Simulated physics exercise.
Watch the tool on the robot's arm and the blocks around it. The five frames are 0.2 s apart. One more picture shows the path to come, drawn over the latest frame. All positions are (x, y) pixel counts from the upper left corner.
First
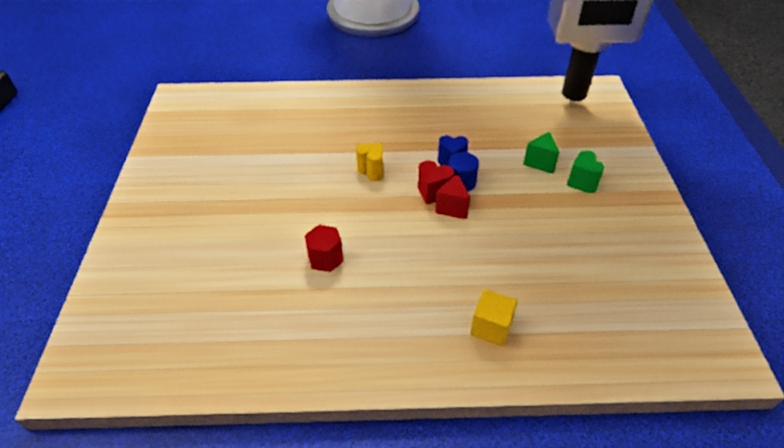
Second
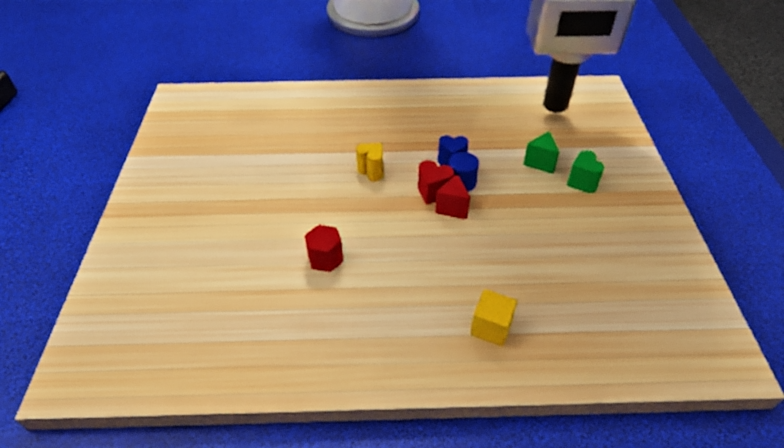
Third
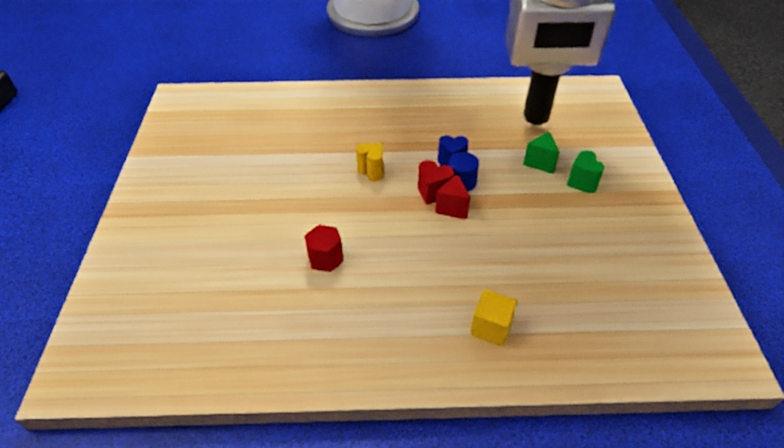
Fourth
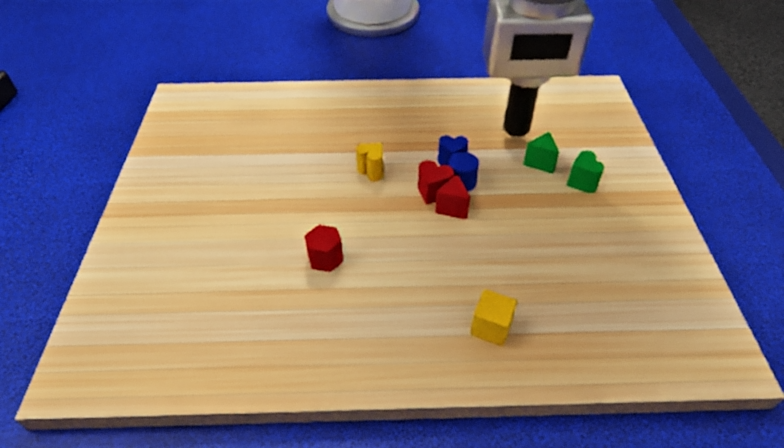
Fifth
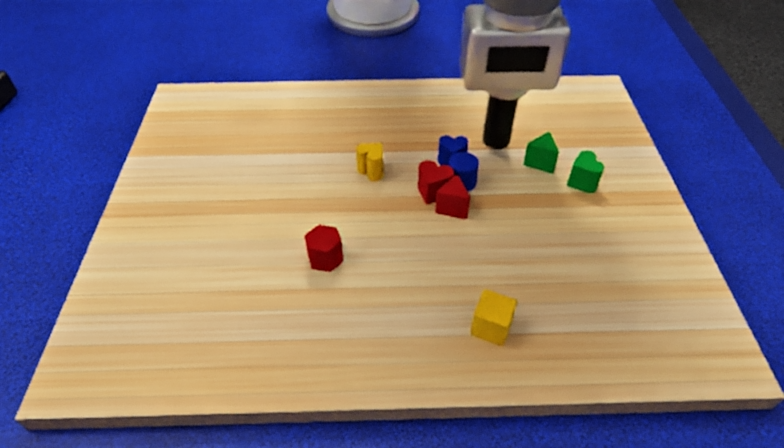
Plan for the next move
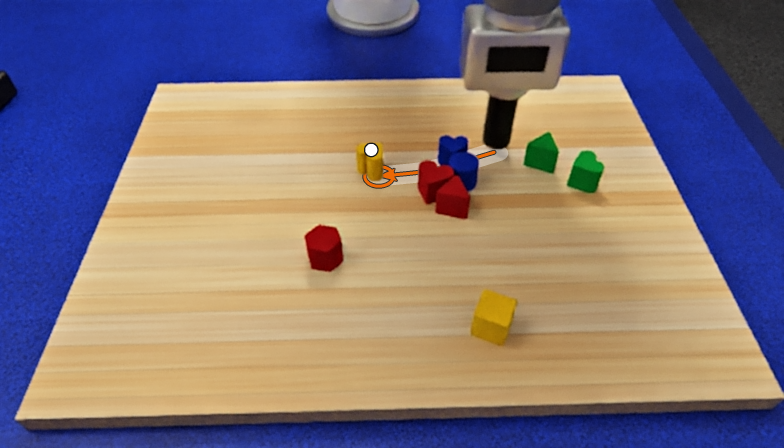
A light wooden board lies on a blue surface, seen from above at an angle by a still camera. Red and blue blocks cluster near the upper middle, with a yellow heart and red hexagon to the left, two green blocks to the right, and a yellow cube below. A robot arm's black-tipped tool glides left and slightly downward toward the cluster, while every block stays still.
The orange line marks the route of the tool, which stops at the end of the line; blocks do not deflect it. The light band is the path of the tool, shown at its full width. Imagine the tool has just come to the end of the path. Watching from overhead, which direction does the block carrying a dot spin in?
It spins clockwise.
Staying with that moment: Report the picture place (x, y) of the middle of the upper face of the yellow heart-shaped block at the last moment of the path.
It is going to be at (349, 151).
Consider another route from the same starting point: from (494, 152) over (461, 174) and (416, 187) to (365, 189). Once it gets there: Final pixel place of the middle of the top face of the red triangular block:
Its top centre lands on (453, 203).
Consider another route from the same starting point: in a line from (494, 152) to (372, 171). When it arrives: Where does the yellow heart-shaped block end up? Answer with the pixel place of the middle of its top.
I think it will end close to (346, 156).
Path on the board, from (494, 152) via (440, 168), ending at (379, 176); the dot is on the yellow heart-shaped block.
What follows on the original path. One third of the way, tool at (458, 153); blue heart-shaped block at (432, 148).
Two thirds of the way, tool at (419, 161); yellow heart-shaped block at (367, 150), turned 15° clockwise; red heart-shaped block at (433, 173), turned 20° clockwise; blue heart-shaped block at (391, 159); blue cylinder at (460, 164).
At the end, tool at (379, 165); yellow heart-shaped block at (349, 151), turned 65° clockwise; red heart-shaped block at (433, 173), turned 20° clockwise; blue heart-shaped block at (358, 170), turned 55° anticlockwise; red triangular block in place; blue cylinder at (460, 164).
